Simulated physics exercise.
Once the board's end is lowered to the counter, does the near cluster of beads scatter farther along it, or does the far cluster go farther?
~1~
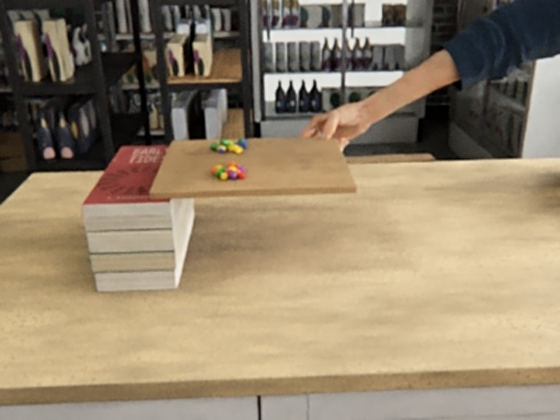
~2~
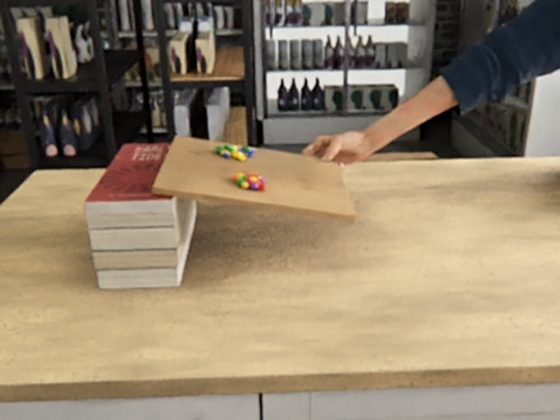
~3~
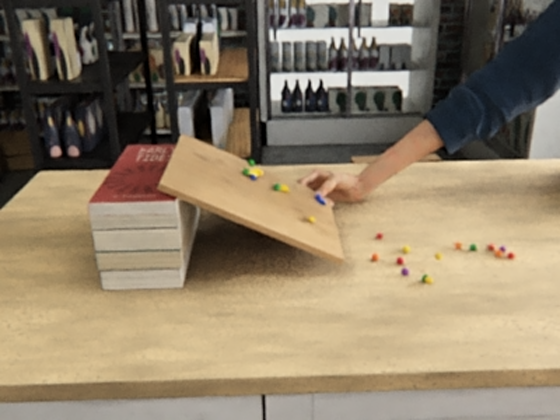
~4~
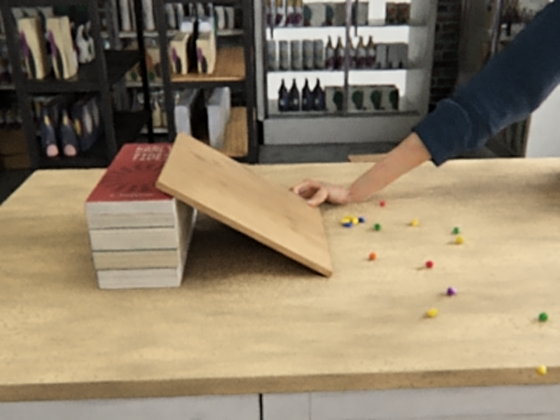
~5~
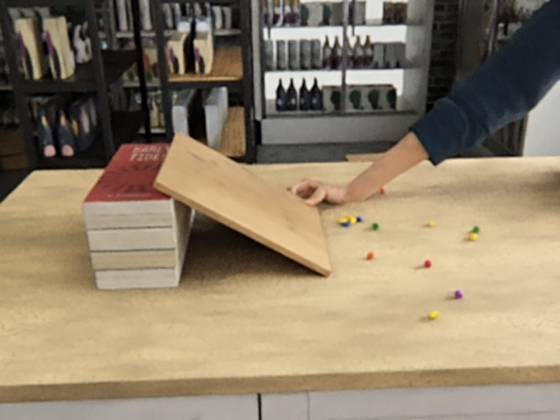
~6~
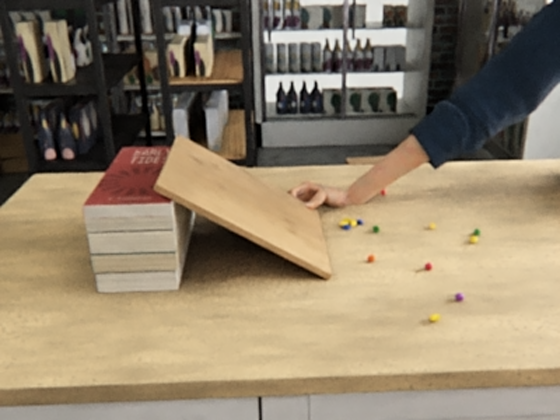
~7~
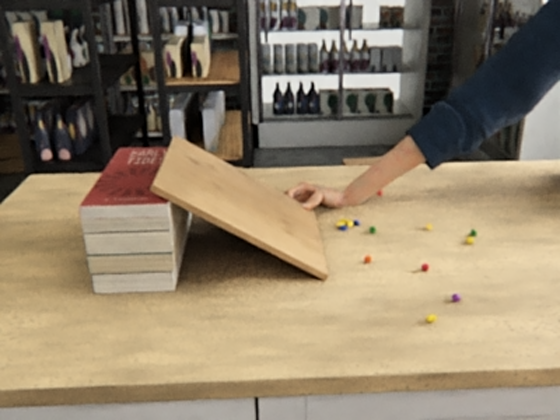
The near cluster scatters farther. Its beads leave the board first and run farther along the counter than those of the far cluster.
